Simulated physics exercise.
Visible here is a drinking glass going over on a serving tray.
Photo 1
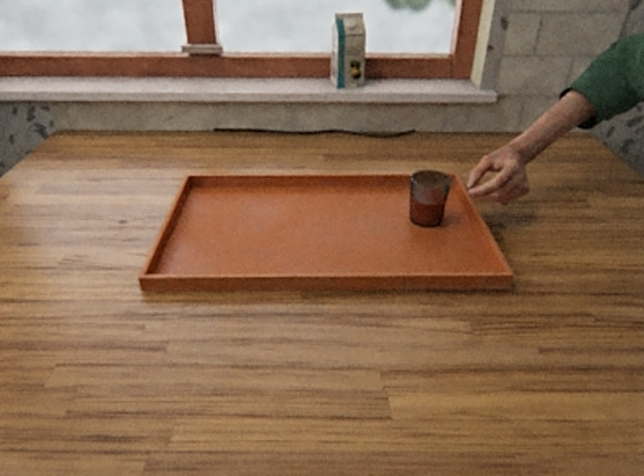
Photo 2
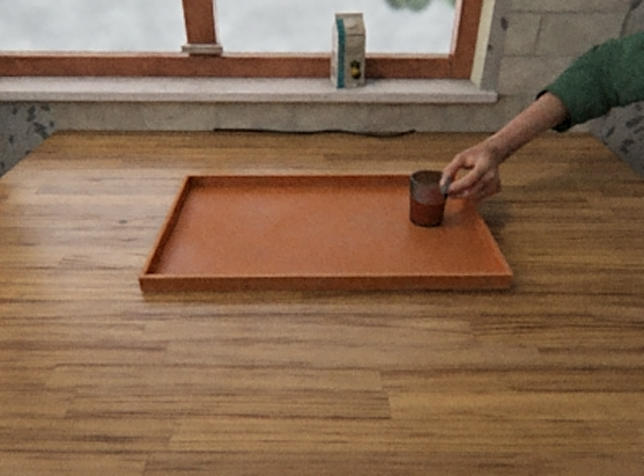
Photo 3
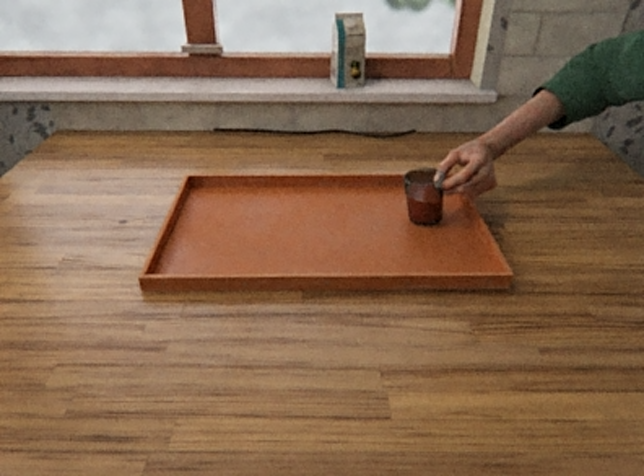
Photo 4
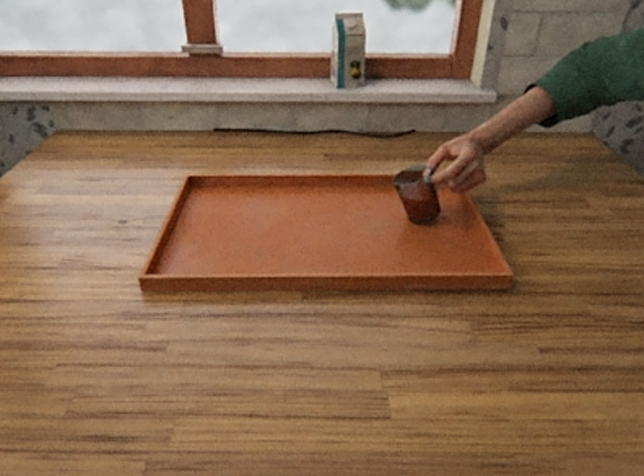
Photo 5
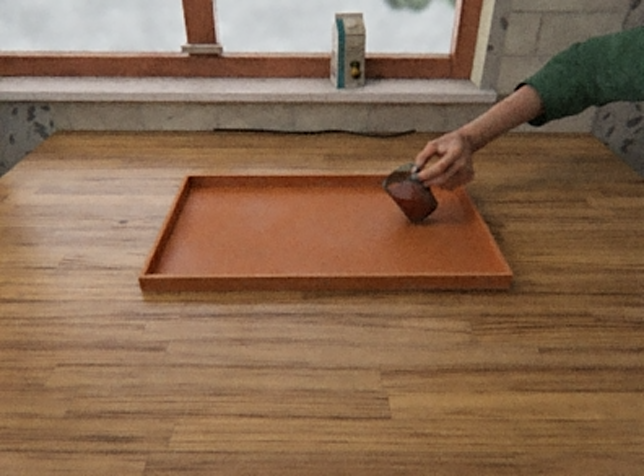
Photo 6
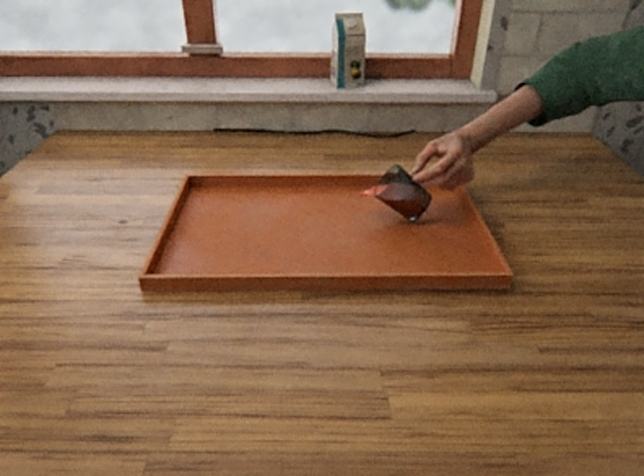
The footage shows a dark drinking glass of reddish liquid standing on an orange tray on a wooden table as a green-sleeved arm reaches in from the right, touches the glass and tilts it steeply to the left.
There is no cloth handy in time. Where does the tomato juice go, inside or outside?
It is held by the rim.
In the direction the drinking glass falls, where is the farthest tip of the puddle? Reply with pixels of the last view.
It ends up somewhere close to (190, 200) in the last view.
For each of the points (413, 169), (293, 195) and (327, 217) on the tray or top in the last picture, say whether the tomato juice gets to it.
Well, in sequence: Spill-free, spilled on, spilled on.
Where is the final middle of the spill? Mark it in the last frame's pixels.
(250, 216).
A moment on, the drinking glass lies in the tray; the puddle covers about as much as a plate; the rim holds it.
Further on, the puddle covers about as much as a tray; the rim holds it.
When it is over, the puddle covers about as much as a tray; the rim holds it.
